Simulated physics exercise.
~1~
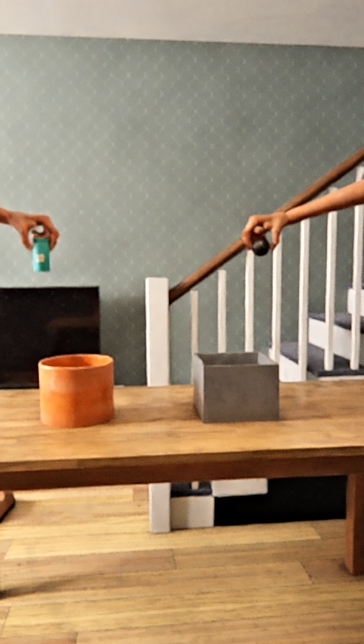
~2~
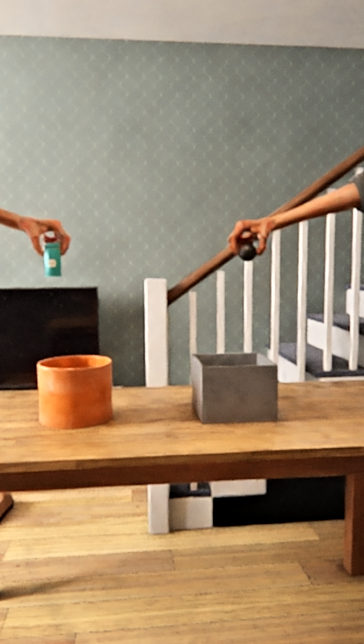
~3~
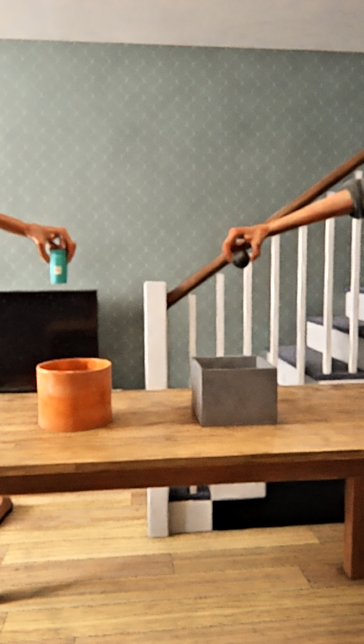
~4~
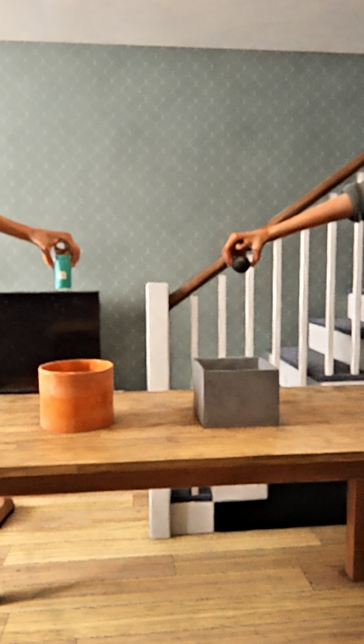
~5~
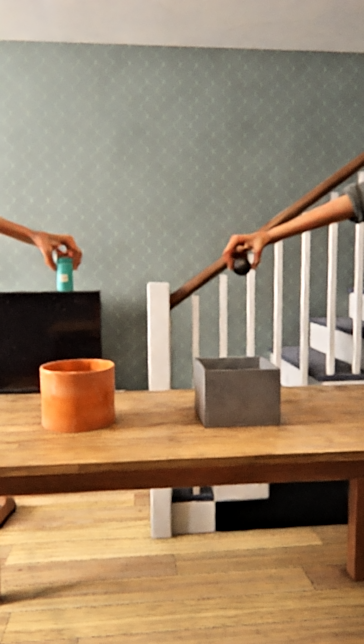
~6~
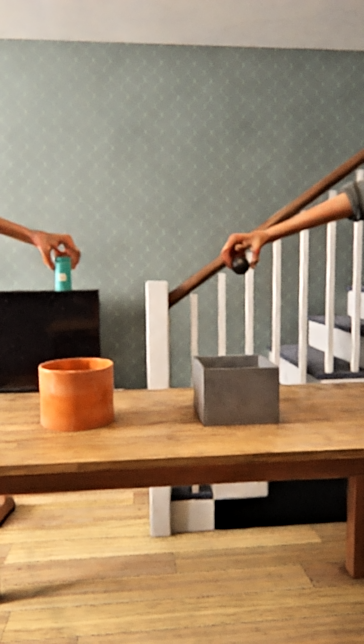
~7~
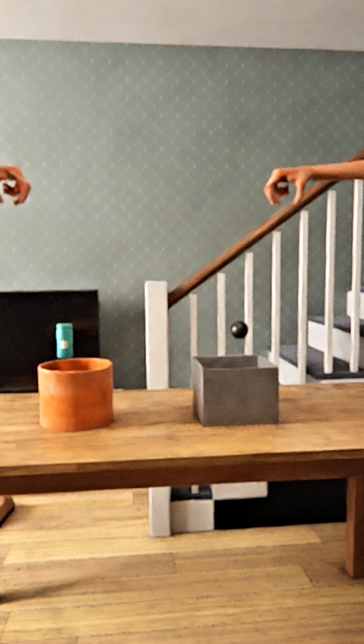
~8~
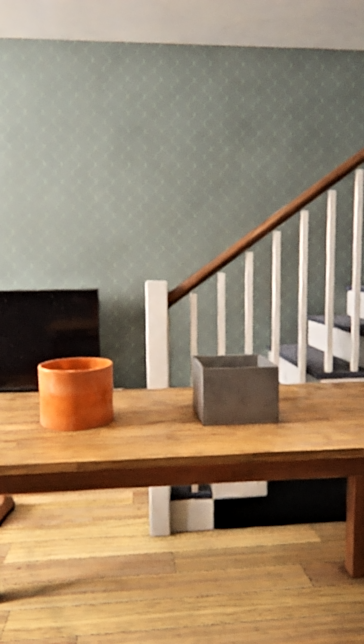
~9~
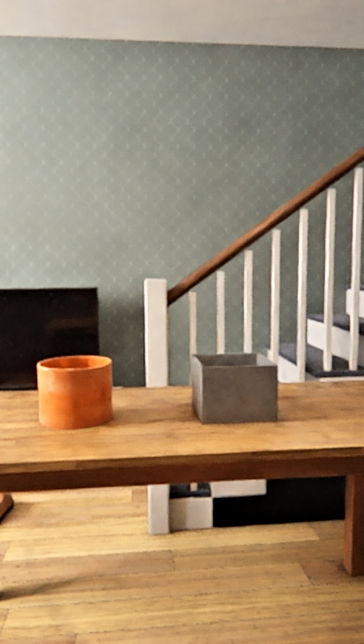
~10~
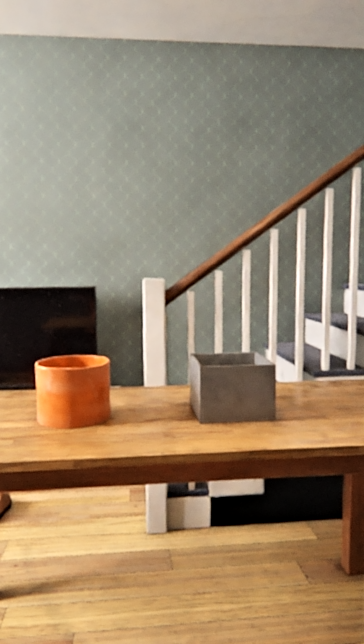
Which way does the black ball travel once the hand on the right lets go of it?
The black ball moves downward, dropping toward the grey basket below it.
